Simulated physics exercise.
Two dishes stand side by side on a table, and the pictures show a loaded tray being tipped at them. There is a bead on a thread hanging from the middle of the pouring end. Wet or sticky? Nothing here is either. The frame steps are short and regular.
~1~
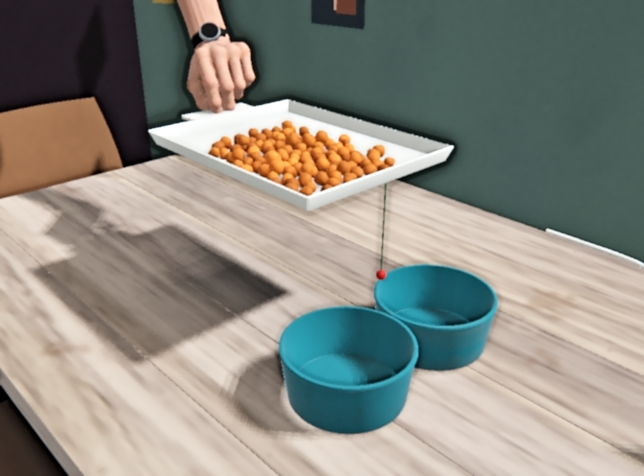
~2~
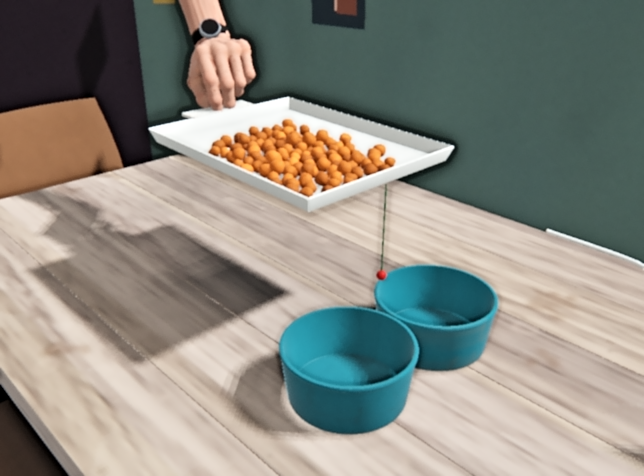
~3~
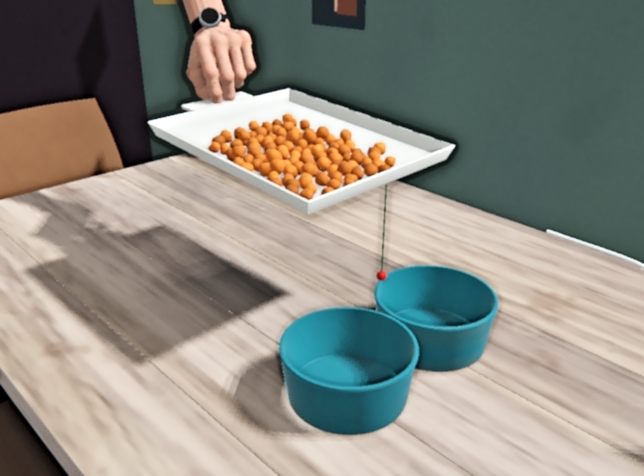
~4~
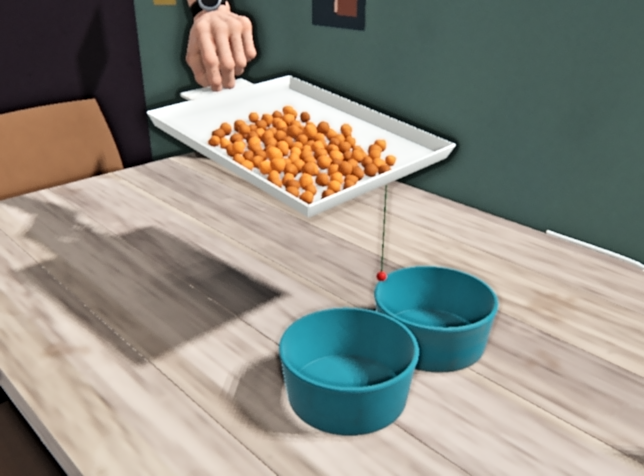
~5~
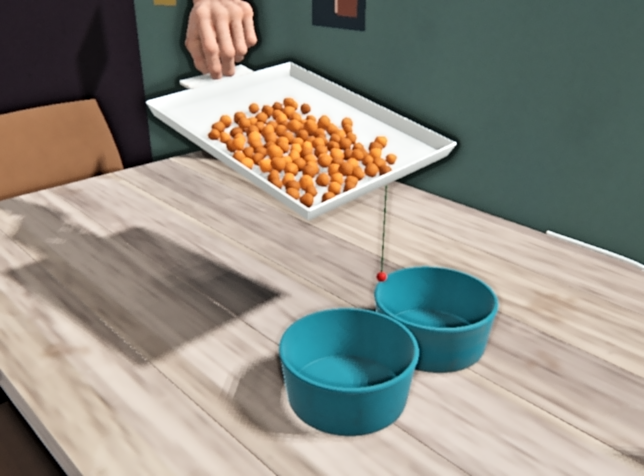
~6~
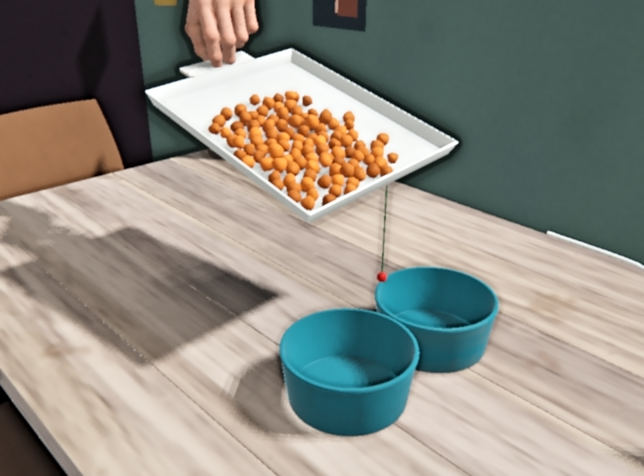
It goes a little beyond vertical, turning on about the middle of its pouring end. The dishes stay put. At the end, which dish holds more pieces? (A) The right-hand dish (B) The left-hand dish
Answer: B.
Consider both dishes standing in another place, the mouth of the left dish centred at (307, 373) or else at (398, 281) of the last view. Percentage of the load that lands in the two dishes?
In turn about 80 and about 0 percent.
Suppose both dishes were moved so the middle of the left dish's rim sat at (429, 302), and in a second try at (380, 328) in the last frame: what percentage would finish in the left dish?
Roughly 20% on the first try and 60% on the second.
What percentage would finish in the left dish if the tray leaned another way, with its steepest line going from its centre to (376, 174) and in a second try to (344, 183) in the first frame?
First case: 20 %; second case: 70 %.
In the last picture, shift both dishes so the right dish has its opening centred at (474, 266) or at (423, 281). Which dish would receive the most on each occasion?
Case one: The dish at left. Case two: The dish at left.
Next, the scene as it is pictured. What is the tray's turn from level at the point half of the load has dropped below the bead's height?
It is at around 95 degrees.
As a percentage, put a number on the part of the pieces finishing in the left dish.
Around 80 per cent.
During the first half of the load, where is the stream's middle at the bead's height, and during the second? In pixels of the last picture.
(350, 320), then (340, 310).
Shortly afterwards, tray tipped steeply; all but a few on the tray; only a few in the left dish; only a few outside both; only a few in the air.
Next, tray tipped right over; a little on the tray; near two thirds in the left dish; a little in the right dish; a little outside both; near a quarter in the air.
Some moments later, tray tipped past a quarter turn; the bulk in the left dish; a little in the right dish; a little outside both.
In the end, tray tipped past a quarter turn; the bulk in the left dish; a little in the right dish; a little outside both.
